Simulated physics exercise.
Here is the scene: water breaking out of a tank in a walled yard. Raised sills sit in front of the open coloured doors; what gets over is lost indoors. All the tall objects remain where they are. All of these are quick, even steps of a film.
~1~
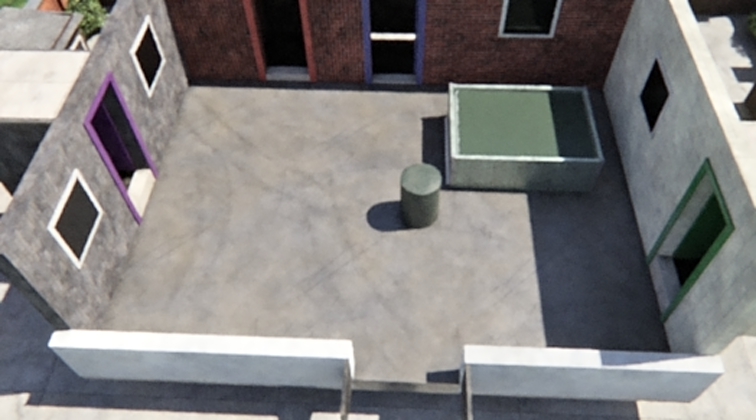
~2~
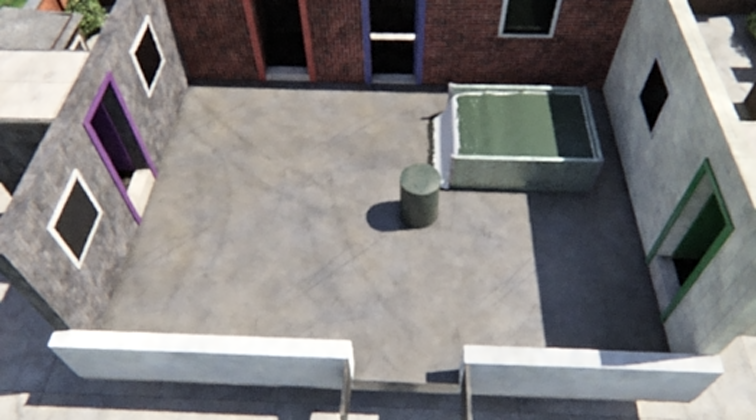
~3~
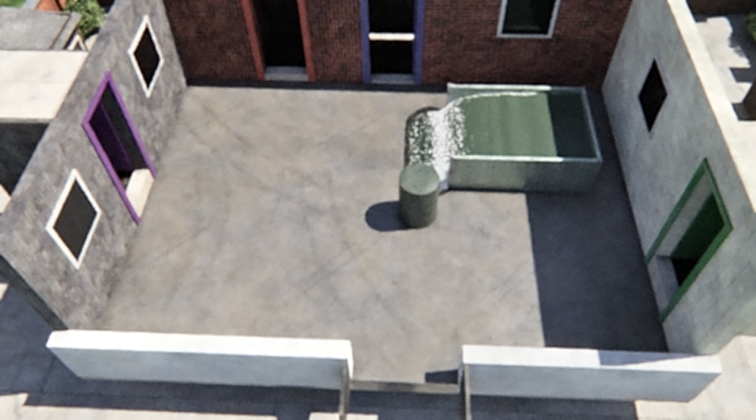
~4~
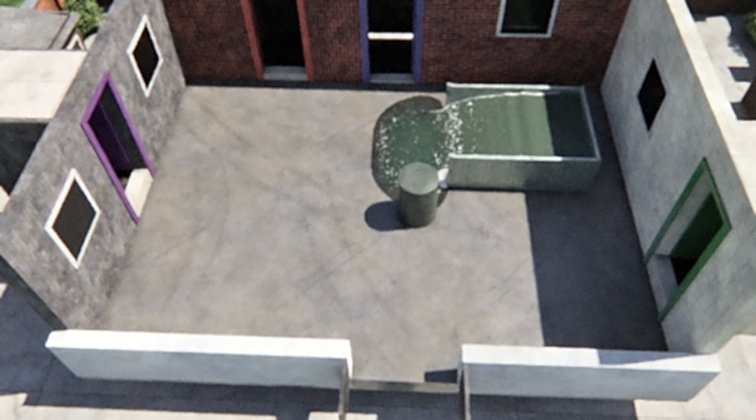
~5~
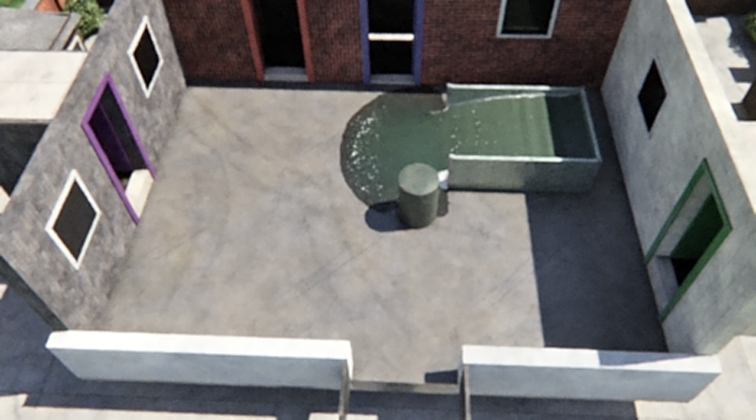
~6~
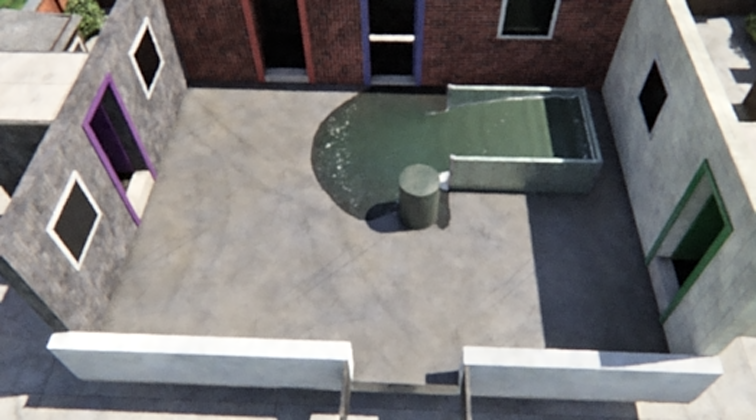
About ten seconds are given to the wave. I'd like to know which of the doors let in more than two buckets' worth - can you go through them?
At the end, the blue door is going to allow over two buckets; the red door is going to allow two buckets or less; the green door is going to allow two buckets or less; the purple door is going to allow two buckets or less.
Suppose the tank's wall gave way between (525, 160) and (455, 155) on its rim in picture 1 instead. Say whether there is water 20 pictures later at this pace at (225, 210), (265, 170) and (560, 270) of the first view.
Untouched, untouched, submerged.
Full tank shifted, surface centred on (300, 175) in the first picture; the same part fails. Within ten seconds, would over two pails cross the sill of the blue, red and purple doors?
As I see it, blue stays within limits, red stays within limits, and purple gets swamped.
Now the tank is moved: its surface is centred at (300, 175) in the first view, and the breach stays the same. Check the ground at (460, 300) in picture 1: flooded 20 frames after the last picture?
Untouched.
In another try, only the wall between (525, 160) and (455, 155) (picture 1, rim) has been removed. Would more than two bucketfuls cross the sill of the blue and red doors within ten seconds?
Blue door: Under the line; red door: Under the line.
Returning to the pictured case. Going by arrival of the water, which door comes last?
I say the green door.
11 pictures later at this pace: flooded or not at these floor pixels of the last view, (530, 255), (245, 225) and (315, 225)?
Result, in the order given: Not wetted / wetted / wetted.
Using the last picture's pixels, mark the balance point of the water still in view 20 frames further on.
Near (314, 161).
A moment on, water covers 35 % of the floor; the blue door under two buckets in, the red door wet at the sill, nothing in, the green door not reached, the purple door not reached.
Next, water covers 45 % of the floor; the blue door over two buckets in, the red door wet at the sill, nothing in, the green door not reached, the purple door wet at the sill, nothing in.
Then, water covers 55 % of the floor; the blue door over two buckets in, the red door wet at the sill, nothing in, the green door not reached, the purple door wet at the sill, nothing in.
Later, water covers 60 % of the floor; the blue door over two buckets in, the red door wet at the sill, nothing in, the green door not reached, the purple door wet at the sill, nothing in.
In the end, water covers 95 % of the floor; the blue door far over two buckets in, the red door wet at the sill, nothing in, the green door wet at the sill, nothing in, the purple door wet at the sill, nothing in.
